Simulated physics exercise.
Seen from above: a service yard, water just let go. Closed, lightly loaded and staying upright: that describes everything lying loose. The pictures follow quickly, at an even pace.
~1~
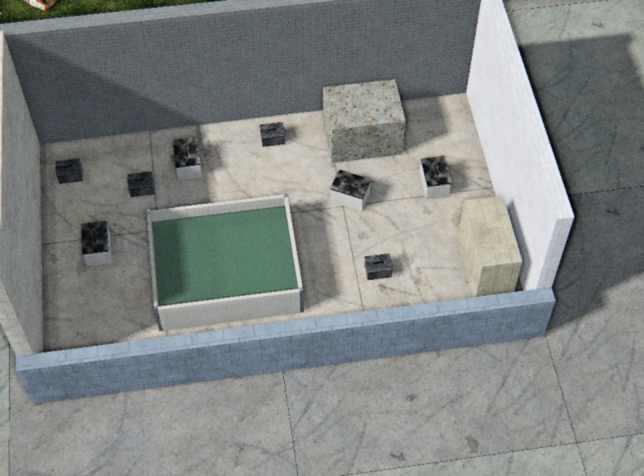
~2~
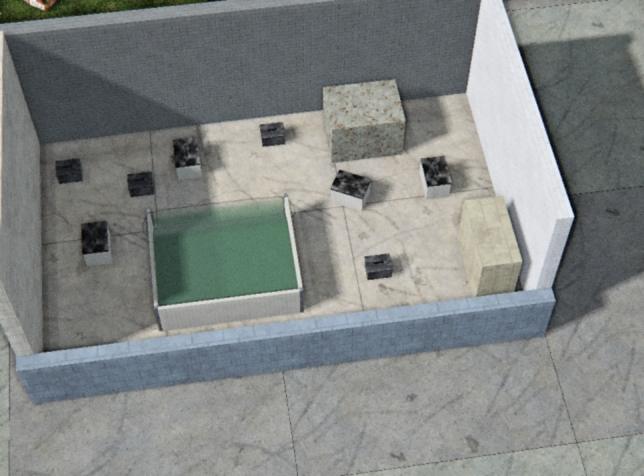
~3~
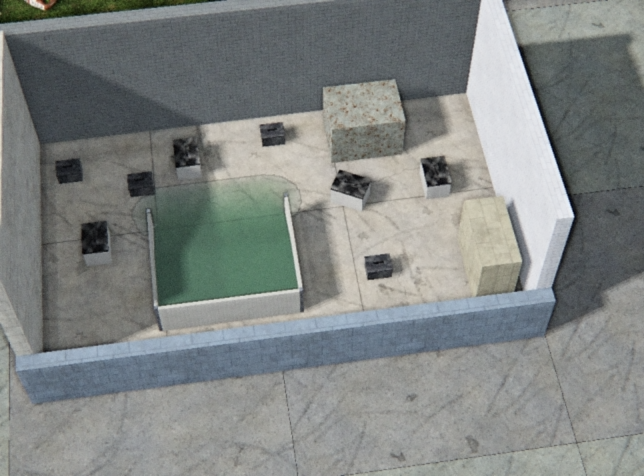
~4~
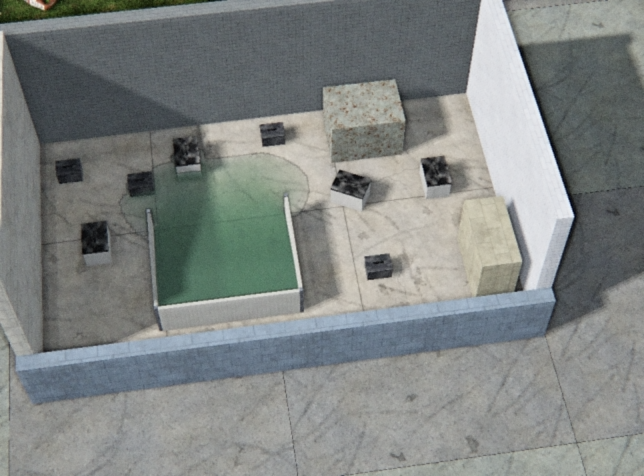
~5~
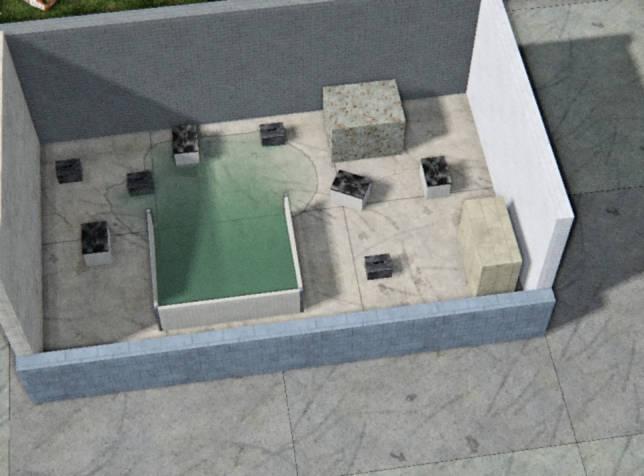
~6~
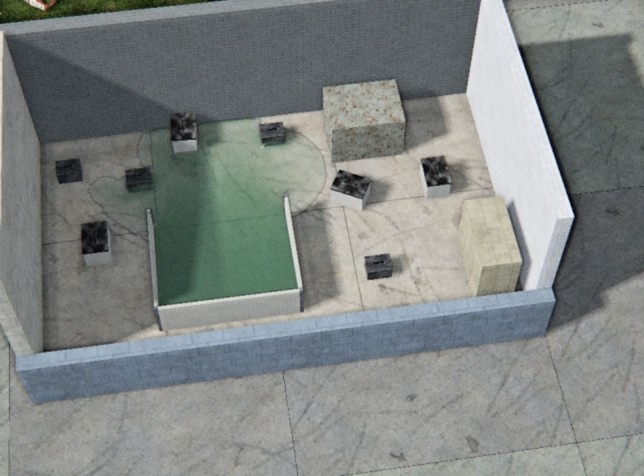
Green water in a walled yard poured out the back of its low white enclosure and spread across the pale floor, reaching several dark boxes and nudging a couple slightly toward the rear wall.
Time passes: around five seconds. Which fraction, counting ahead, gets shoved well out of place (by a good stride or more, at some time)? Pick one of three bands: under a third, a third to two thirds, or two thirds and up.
Two thirds and up.
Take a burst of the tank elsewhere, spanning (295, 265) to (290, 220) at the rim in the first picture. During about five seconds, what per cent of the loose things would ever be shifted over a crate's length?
My estimate is some 40 per cent of them.
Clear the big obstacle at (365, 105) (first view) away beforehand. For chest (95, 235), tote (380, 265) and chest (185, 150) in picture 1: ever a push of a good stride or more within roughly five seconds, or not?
Outcome, each in turn - passed the mark / never cleared it / passed the mark.
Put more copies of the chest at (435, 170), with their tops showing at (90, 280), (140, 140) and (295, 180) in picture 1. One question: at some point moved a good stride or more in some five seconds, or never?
The first travels far, the second travels far, the third travels far.
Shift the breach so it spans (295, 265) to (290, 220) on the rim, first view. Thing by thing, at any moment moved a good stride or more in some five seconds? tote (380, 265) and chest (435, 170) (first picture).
Lab note - in sequence: Made it that far; made it that far.
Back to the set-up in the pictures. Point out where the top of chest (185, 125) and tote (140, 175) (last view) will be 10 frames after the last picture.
Near (158, 117) and (48, 142).
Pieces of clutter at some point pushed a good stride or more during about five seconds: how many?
Count: 6.
A moment on, 1 of 8 are well off their spots; 1 afloat.
Next, 3 of 8 are well off their spots; 3 afloat.
Later, 5 of 8 are well off their spots; 3 afloat.
In the end, 6 of 8 are well off their spots, and 6 have been at some point; 3 afloat.
